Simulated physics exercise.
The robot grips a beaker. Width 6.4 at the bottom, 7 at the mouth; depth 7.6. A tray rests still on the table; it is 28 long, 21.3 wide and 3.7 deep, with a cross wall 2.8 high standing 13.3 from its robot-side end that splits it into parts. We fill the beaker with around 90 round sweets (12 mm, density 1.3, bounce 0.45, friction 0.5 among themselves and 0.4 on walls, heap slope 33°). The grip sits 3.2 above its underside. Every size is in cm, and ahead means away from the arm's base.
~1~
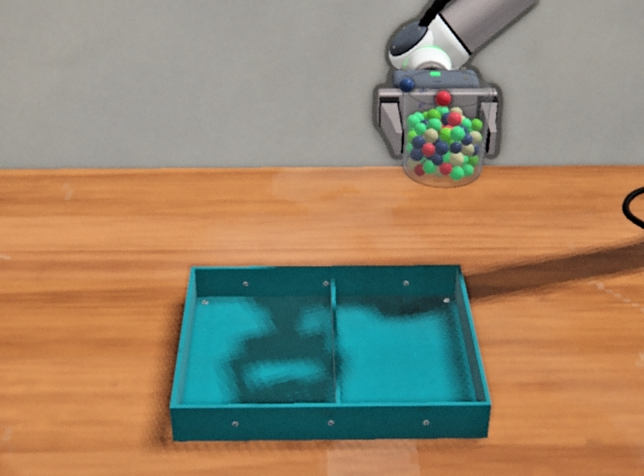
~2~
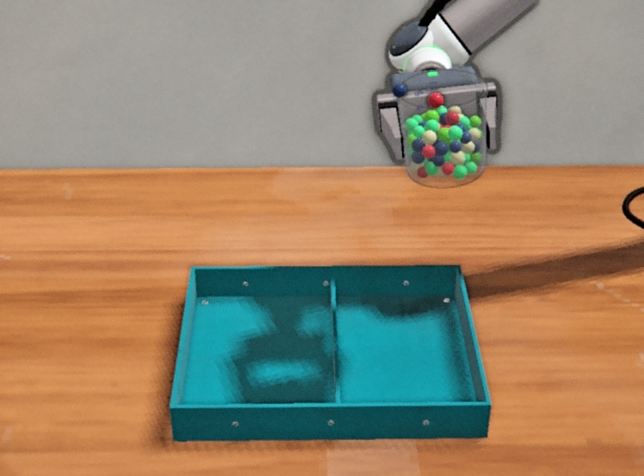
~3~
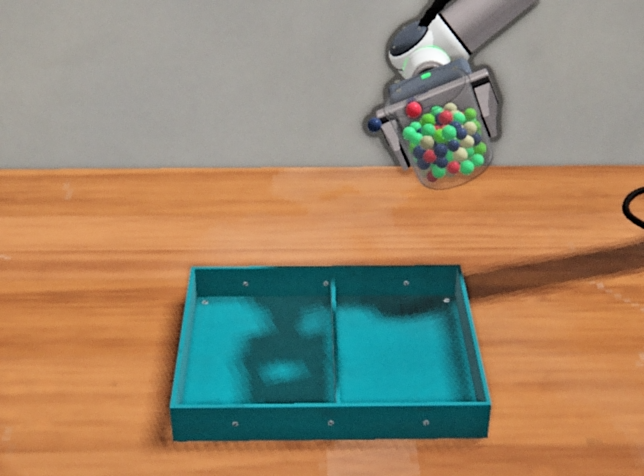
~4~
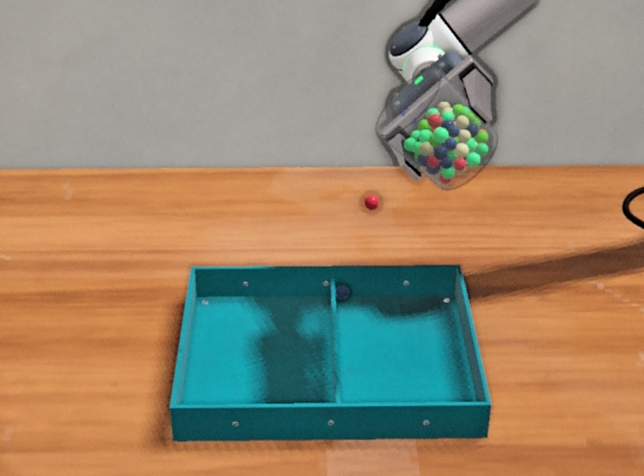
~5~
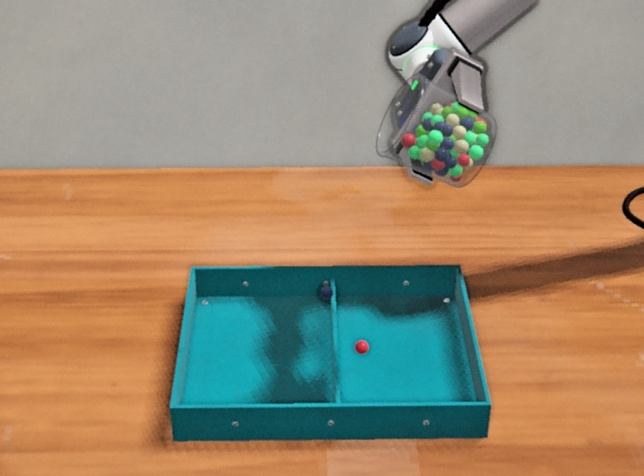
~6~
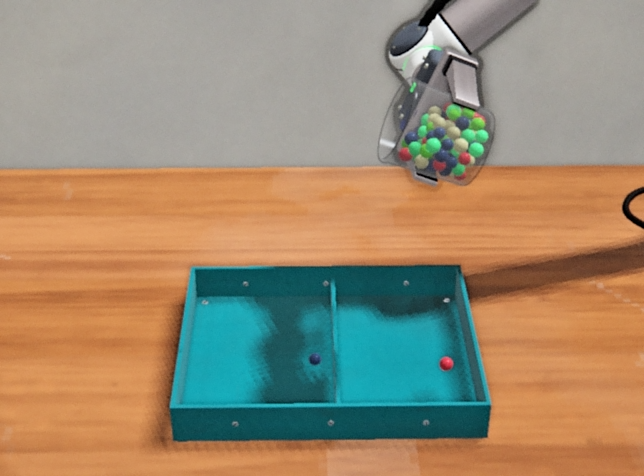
A robot arm tipped a clear beaker of colourful balls to the left above a divided teal tray, and a red ball and a dark blue one dropped out, landing in separate sections.
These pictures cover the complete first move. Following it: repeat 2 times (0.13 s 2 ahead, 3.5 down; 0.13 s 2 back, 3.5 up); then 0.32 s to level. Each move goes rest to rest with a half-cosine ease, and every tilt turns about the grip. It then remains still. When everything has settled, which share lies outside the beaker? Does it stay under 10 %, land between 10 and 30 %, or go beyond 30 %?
It stays under 10 %.
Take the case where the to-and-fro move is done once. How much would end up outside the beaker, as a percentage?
Estimate for that case: 0 %.
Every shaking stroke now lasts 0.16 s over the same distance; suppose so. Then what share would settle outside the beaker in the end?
Roughly 0 in a hundred.
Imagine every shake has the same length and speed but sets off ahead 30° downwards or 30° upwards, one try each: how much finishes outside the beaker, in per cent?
You'd get some 10 per cent with the first setting and some 40 per cent with the second.
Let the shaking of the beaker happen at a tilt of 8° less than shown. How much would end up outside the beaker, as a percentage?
It would be near 0 per cent.
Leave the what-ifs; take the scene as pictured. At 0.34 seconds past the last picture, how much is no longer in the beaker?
Share gone: Around 0 %.
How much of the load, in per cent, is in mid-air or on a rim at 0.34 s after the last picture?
Around 0 per cent of the load.
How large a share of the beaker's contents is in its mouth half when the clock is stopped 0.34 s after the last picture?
Some 25 per cent.
Then, 0.34 s on, tilted 68° forward, highest piece 25 above the table; 85 in the beaker, 1 in the robot-side part, 1 in the far-side part.
Then, 0.67 s on, tilted 37° forward, highest piece 27 above the table; 85 in the beaker, 1 in the robot-side part, 1 in the far-side part.
Then, 1.04 s on, level, highest piece 29 above the table; 85 in the beaker, 1 in the robot-side part, 1 in the far-side part.
Then, 2.09 s on, level, highest piece 29 above the table; 85 in the beaker, 1 in the robot-side part, 1 in the far-side part.
In the end, 85 in the beaker, 1 in the robot-side part, 1 in the far-side part. That is 2 % outside the beaker.
